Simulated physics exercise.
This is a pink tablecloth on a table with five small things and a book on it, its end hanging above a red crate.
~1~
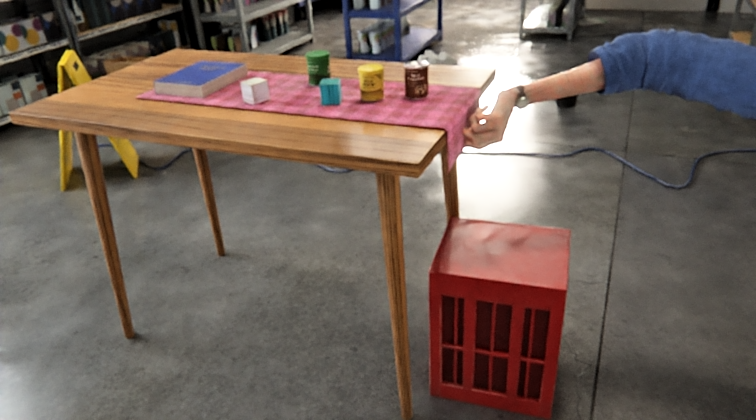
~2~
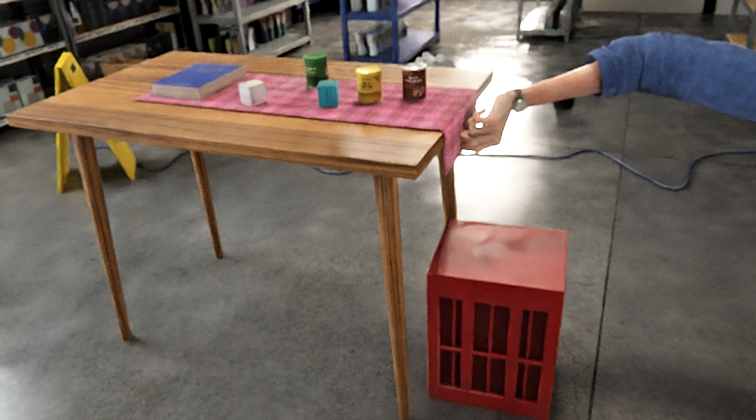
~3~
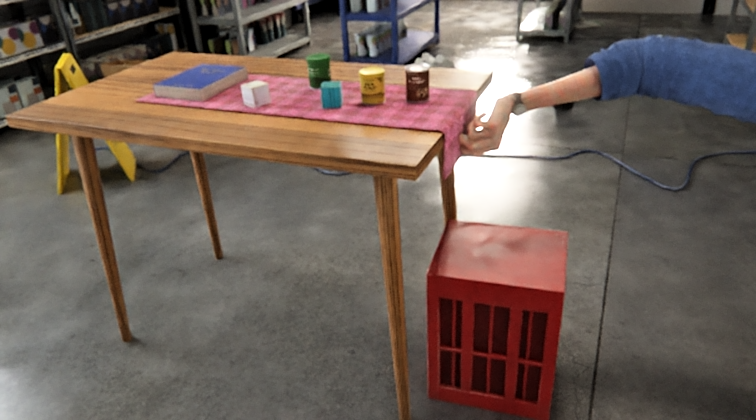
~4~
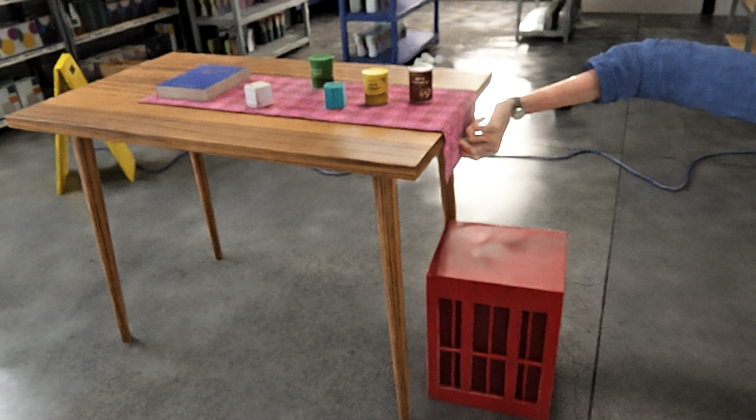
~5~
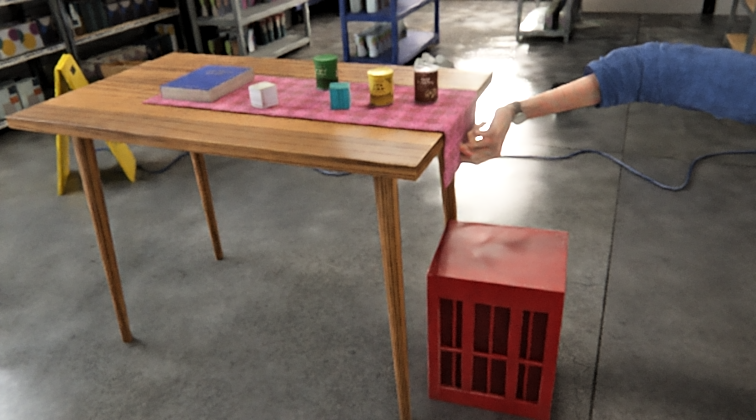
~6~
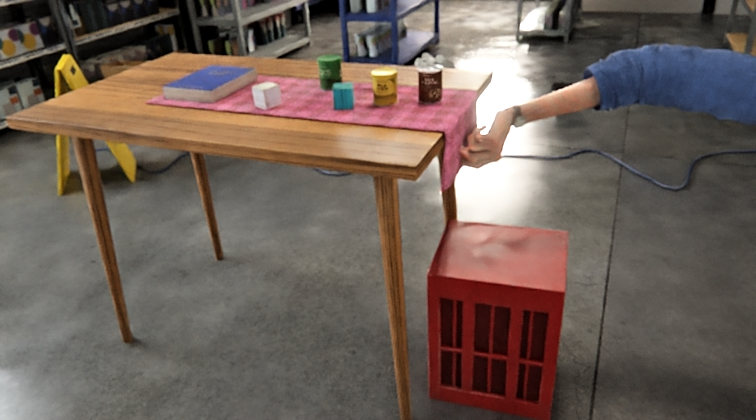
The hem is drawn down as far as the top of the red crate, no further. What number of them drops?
The answer is two.
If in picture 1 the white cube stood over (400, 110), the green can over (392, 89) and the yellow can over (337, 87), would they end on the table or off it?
The white cube goes over, the green can is carried off, the yellow can stays on.
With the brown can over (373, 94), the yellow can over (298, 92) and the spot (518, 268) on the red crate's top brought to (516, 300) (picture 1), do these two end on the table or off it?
The brown can goes over; the yellow can does not fall.
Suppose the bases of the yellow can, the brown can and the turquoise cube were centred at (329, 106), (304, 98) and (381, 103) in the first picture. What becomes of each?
The yellow can does not fall; the brown can remains up; the turquoise cube tumbles off.
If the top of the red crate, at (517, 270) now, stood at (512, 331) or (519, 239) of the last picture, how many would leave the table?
Then 4 and 1.
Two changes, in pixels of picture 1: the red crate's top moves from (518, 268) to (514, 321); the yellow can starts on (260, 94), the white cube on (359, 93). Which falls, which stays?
The yellow can does not fall; the white cube tumbles off.
Soon after, hem near (463, 221); brown can gone.
After that, hem on the crate; brown can and yellow can gone.
In the end, hem on the crate; brown can and yellow can gone. Over the edge go two.
